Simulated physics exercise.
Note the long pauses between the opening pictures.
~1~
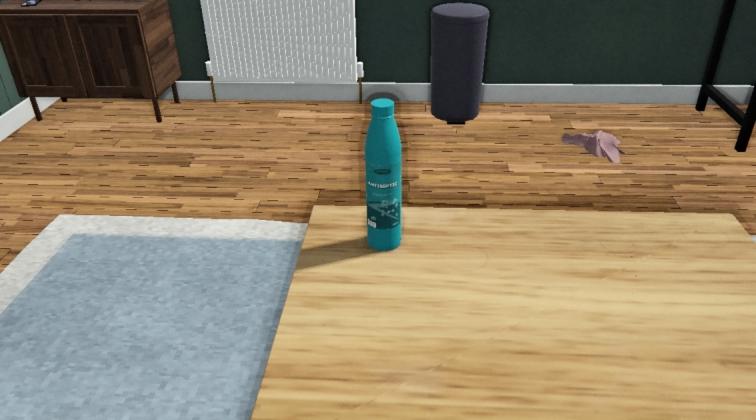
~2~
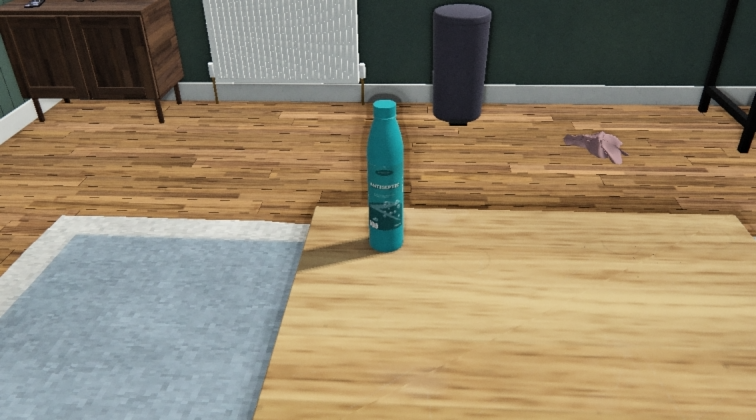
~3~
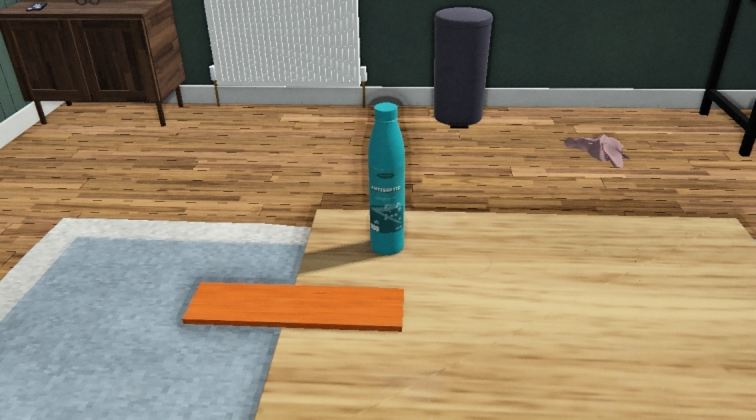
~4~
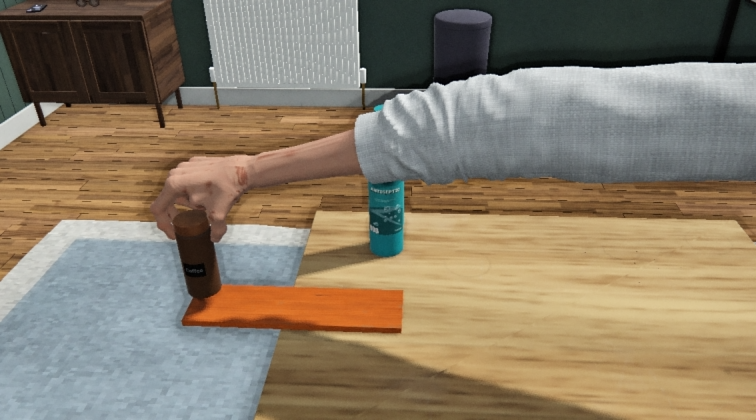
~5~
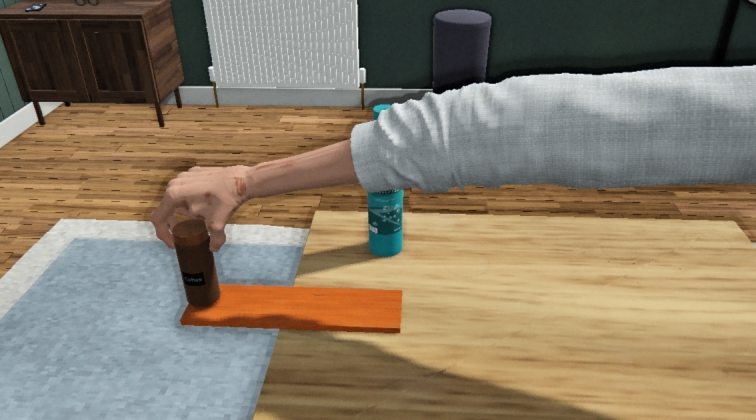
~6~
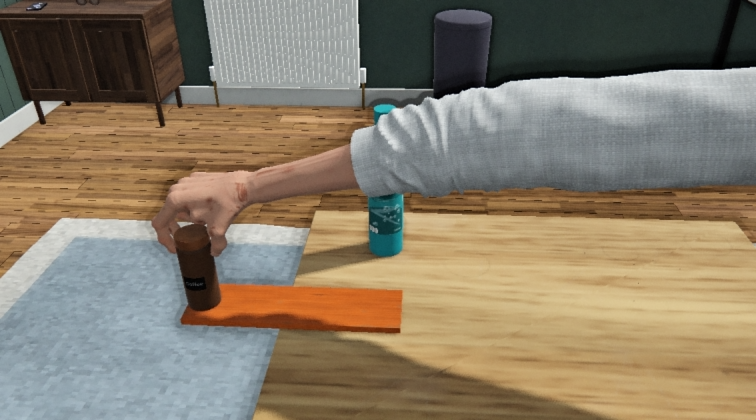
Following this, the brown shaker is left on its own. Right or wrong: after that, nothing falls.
Wrong.
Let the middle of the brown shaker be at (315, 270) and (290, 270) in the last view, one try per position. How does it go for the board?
Result 1: Stable; result 2: Stable.
Then, 0.40 s later than the last frame, brown shaker now down on the floor or falling; orange board tilted by 54°.
Then, 0.50 s later than the last frame, orange board now down on the floor or falling.
Then, 0.70 s later than the last frame, things are still on the move.
Then, 0.80 s later than the last frame, as before.
When it is over, down on the floor or falling, brown shaker and orange board; turquoise bottle as before. The board tips off the edge.
